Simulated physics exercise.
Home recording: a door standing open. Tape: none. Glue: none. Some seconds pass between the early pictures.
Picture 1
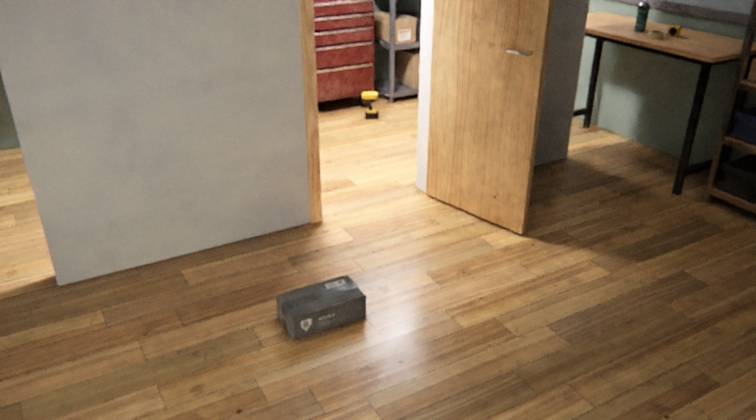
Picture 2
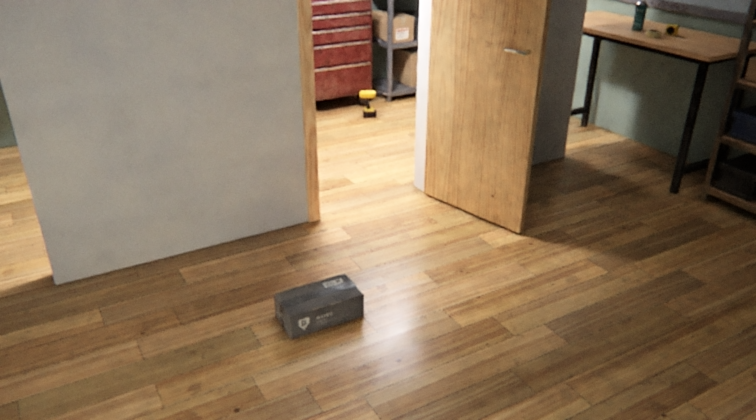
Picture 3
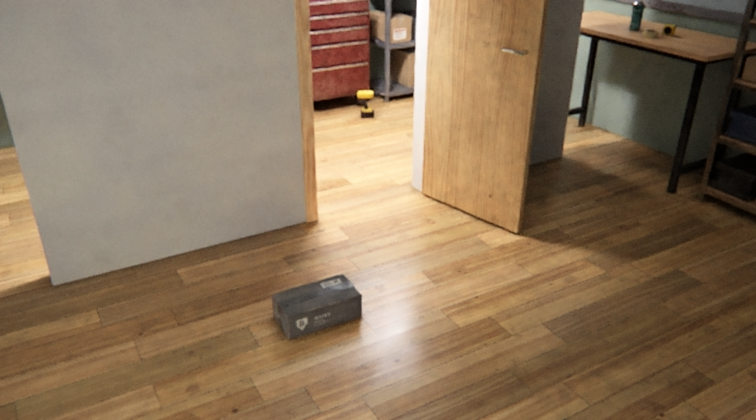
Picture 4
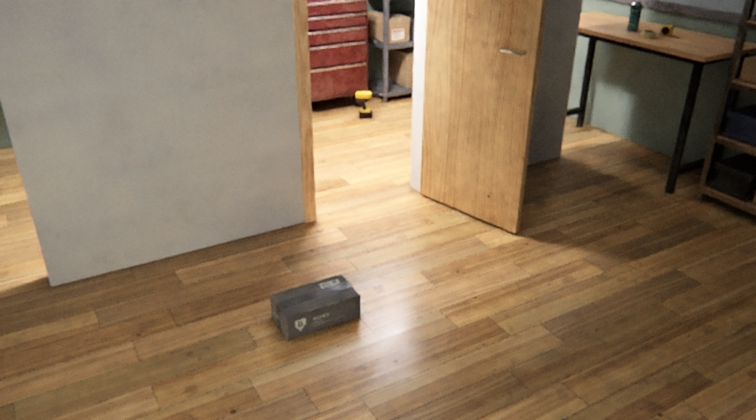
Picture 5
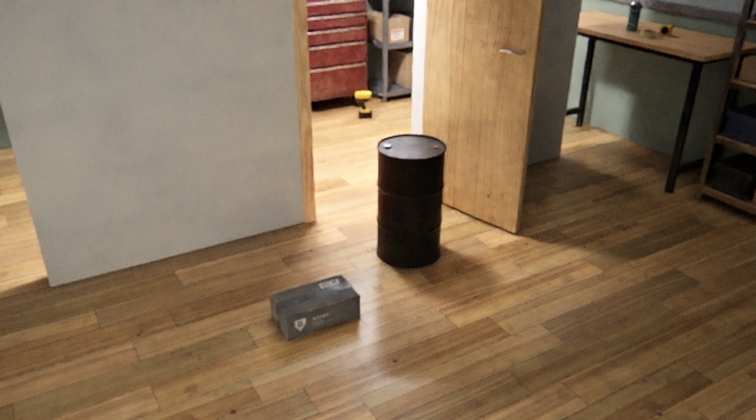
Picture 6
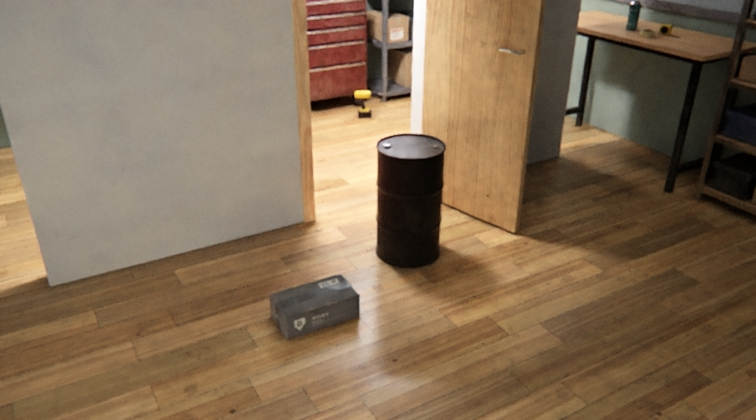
The clip opens on a room with a wooden floor, a wide-open wooden door and a grey parcel lying in front of the doorway. The view shifts very slightly while everything stays still, then a black drum abruptly appears between the parcel and the door, standing upright and motionless.
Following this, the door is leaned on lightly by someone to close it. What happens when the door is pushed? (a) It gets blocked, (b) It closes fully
Option a: It gets blocked.
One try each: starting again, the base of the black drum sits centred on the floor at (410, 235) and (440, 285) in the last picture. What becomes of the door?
Try 1: Door stays partly open. Try 2: Door ends up flush.
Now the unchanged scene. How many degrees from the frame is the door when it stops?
The door ends up some 65° open.
Then, 0.30 s after the last picture, door 98° open.
Then, 0.50 s after the last picture, door 84° open.
Then, 0.60 s after the last picture, door 76° open.
Then, 0.70 s after the last picture, door 67° open.
At rest, door 66° open; both in place. Seen from the same camera at the end, black drum near (407, 200).
